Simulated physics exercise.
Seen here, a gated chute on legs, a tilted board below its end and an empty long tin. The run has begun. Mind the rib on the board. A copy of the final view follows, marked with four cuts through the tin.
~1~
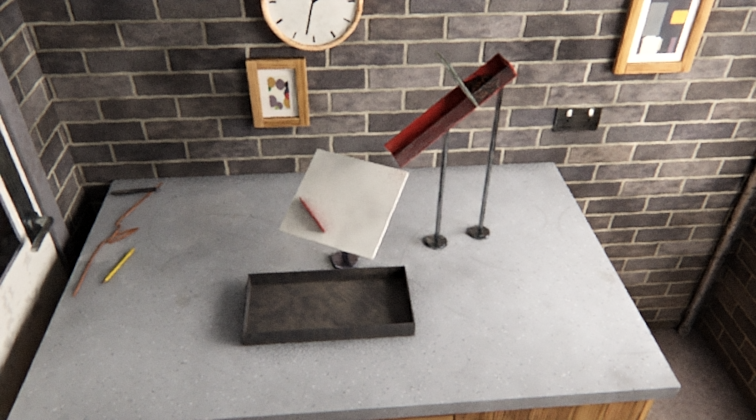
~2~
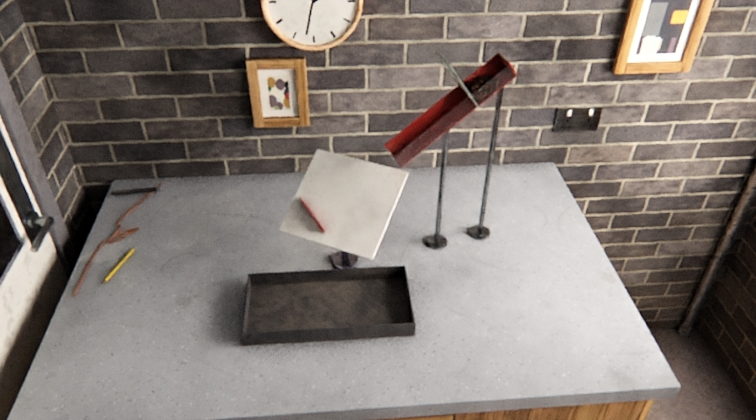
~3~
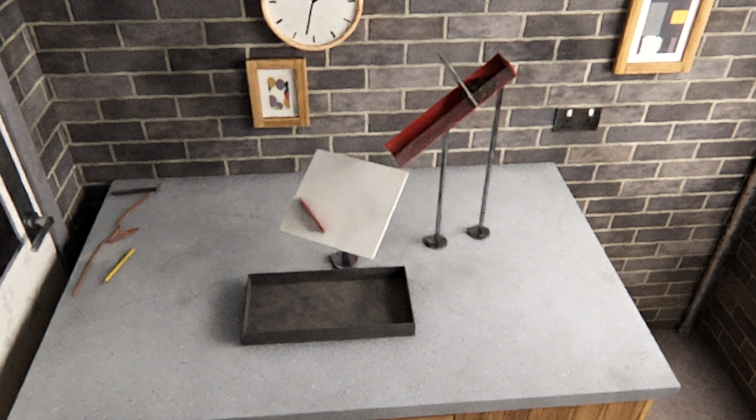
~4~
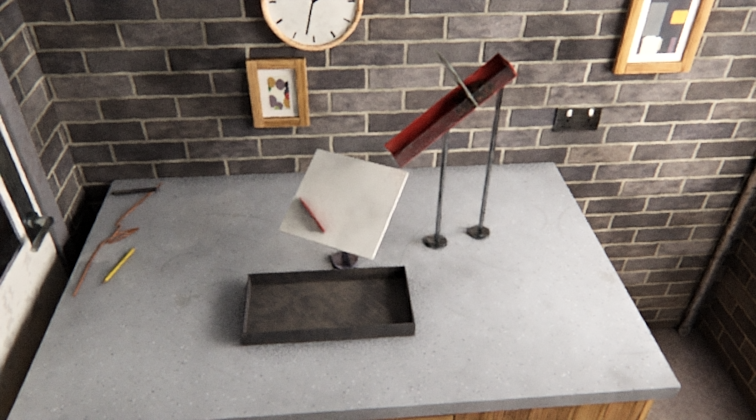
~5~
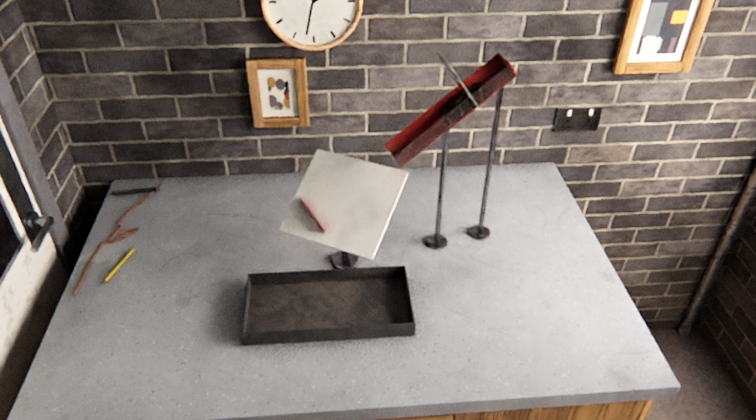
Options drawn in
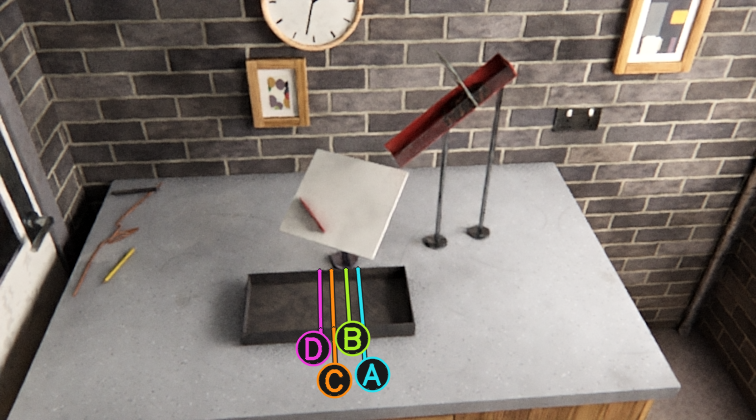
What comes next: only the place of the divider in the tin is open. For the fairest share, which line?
Choose D.
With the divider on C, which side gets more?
Left.
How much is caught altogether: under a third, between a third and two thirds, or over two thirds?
It is over two thirds.
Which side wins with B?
Left.
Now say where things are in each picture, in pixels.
In the first frame, load behind the gate (481, 87), flat chocolate drops; lip of the chute (396, 161), sloping fairly steeply.
In the second frame, middle of the board (343, 201), tilted fairly steeply; middle of its low edge (324, 244); of its high edge (362, 160).
In the third frame, front corners of the tin (242, 333) and (415, 323), empty; front of the load (468, 103).
In the fourth frame, middle of the load (472, 97); its front (461, 114), roughly a quarter of the way to the lip; rib from (299, 197) to (323, 229).
In the fifth frame, middle of the load (465, 103); its front (449, 124), roughly a third of the way to the lip.
On the marked copy, line A crosses the front rim at (363, 326); line B crosses the front rim at (349, 327); line C crosses the front rim at (333, 328); line D crosses the front rim at (320, 328).
Choosing A, of what is caught, every piece on the left of the divider, not one piece on the right.
Choosing B, of what is caught, every piece on the left of the divider, not one piece on the right.
Choosing C, of what is caught, almost all on the left of the divider, about a tenth on the right.
Choosing D, of what is caught, roughly half on the left of the divider, roughly half on the right.
